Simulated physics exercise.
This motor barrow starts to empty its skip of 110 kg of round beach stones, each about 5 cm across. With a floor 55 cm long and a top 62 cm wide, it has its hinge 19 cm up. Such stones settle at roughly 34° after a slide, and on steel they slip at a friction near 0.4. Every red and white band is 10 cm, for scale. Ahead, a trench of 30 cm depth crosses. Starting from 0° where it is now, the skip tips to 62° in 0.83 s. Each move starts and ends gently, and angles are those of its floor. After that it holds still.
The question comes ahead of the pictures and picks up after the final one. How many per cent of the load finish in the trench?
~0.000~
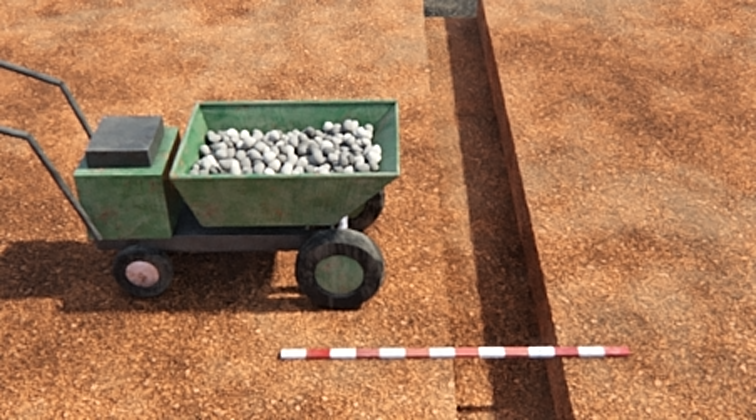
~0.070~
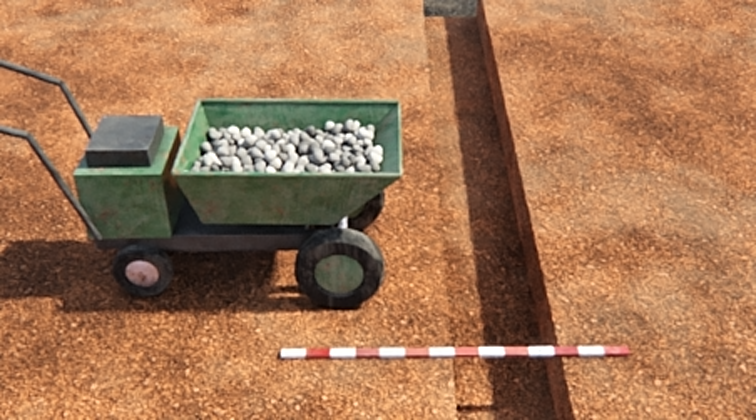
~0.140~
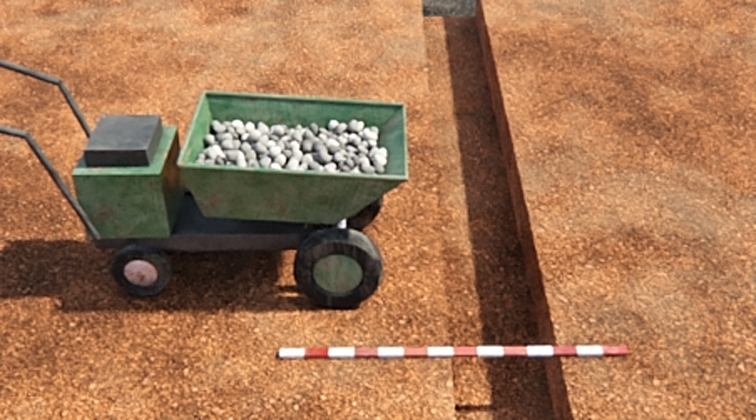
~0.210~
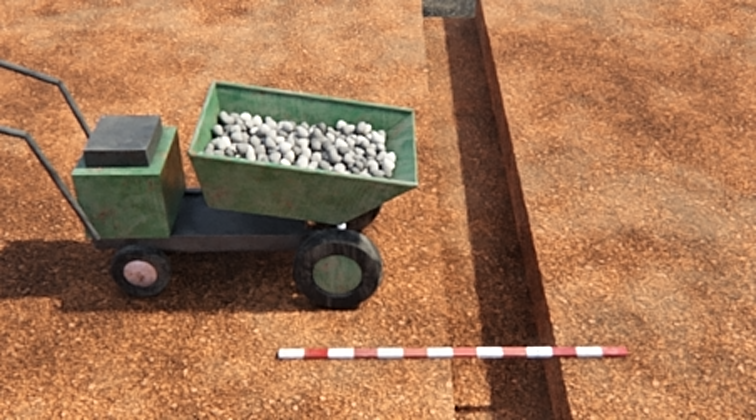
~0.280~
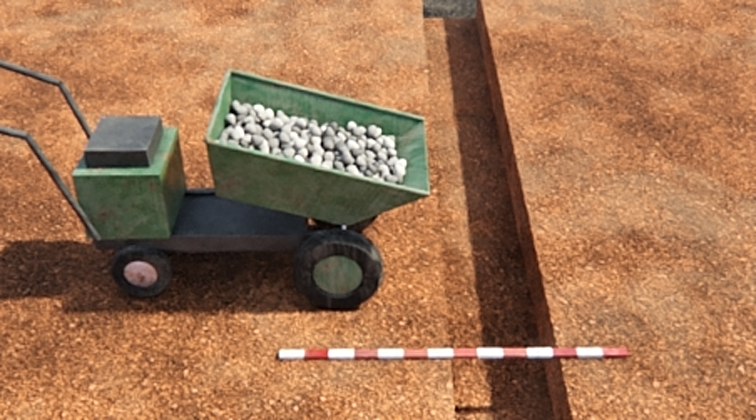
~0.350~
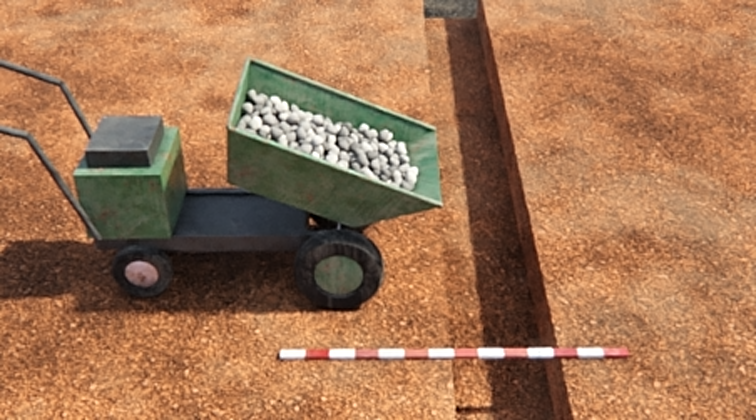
About 90 per cent.
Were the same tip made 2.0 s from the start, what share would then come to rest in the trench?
Probably about 100 in a hundred.
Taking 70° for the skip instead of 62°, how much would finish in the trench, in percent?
Share in trench: Approx. 95%.
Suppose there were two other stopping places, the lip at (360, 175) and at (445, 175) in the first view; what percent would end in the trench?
Result: Close to 100 then close to 45 per cent.
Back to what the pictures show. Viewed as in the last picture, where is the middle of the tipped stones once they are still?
Around (505, 303).
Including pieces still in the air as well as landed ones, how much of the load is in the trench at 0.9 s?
Approx. 20 % of the load.
After 0.6 s the floor is at 52°; 100 % in the skip; the foremost stones are at (448, 211).
After 0.9 s the floor is at 62°; 81 % in the skip, 19 % in the trench; the foremost stones are at (527, 252).
After 1.3 s the floor is at 62°; 30 % in the skip, 61 % in the trench, 10 % past the trench; the foremost stones are at (637, 253).
After 3.2 s the floor is at 62°; 0 % in the skip, 90 % in the trench, 10 % past the trench; the foremost stones are past the picture's edge.
